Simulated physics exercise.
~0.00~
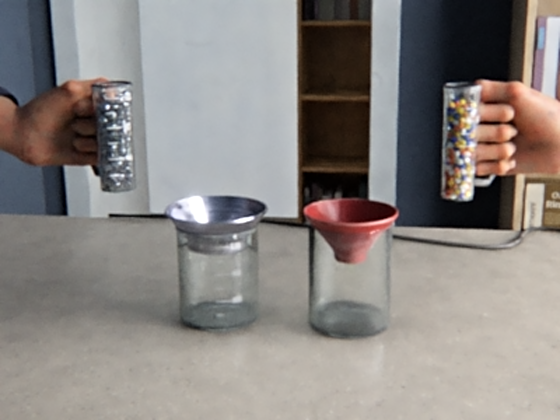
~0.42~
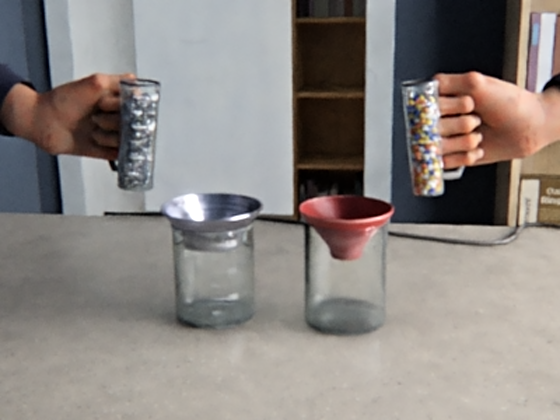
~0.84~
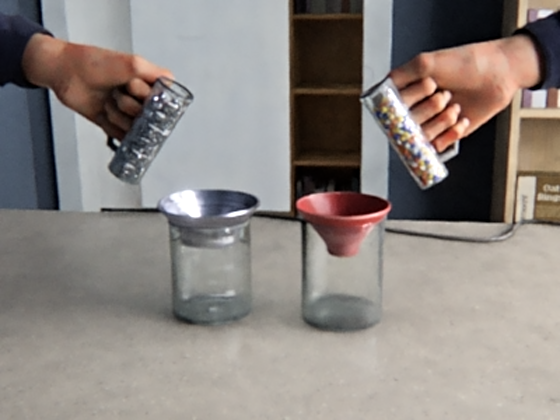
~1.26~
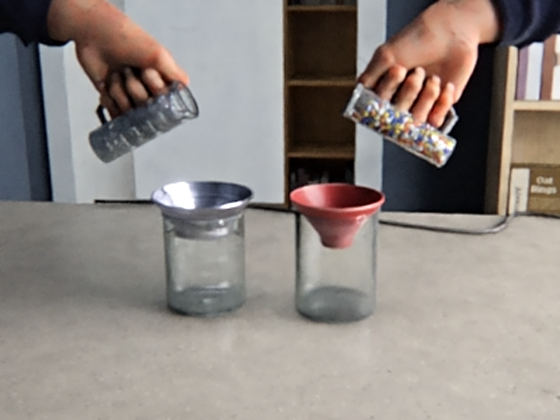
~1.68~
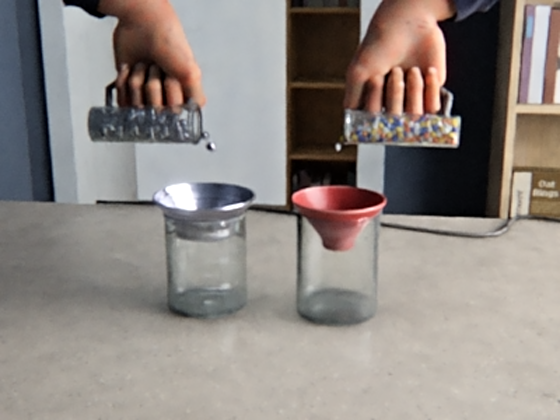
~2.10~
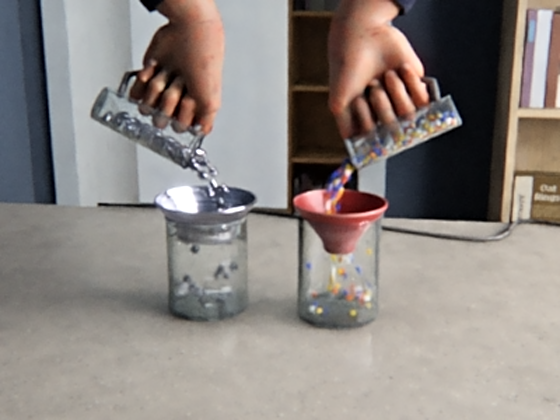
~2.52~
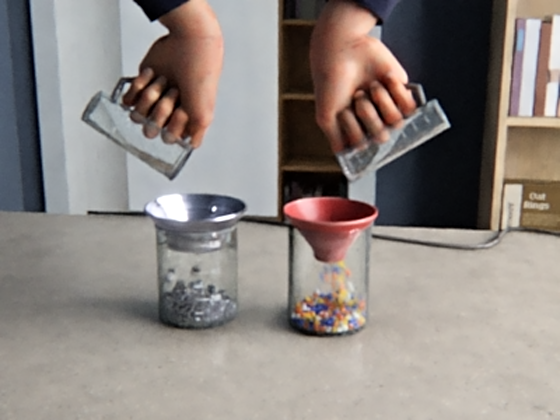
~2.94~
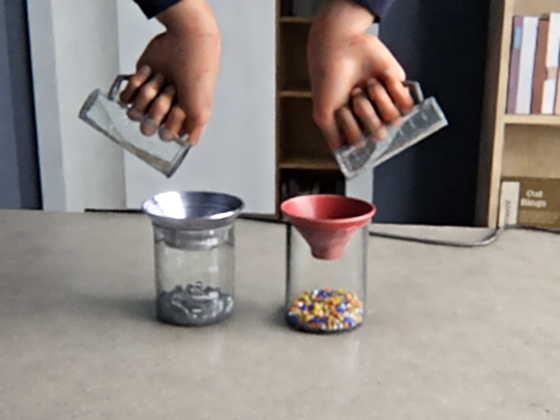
Two hands held clear cups above funnels set in glass jars, then tipped them over, pouring small silvery pieces through the grey funnel on the left and colourful beads through the red one on the right, until both cups were empty and everything lay in the jars.
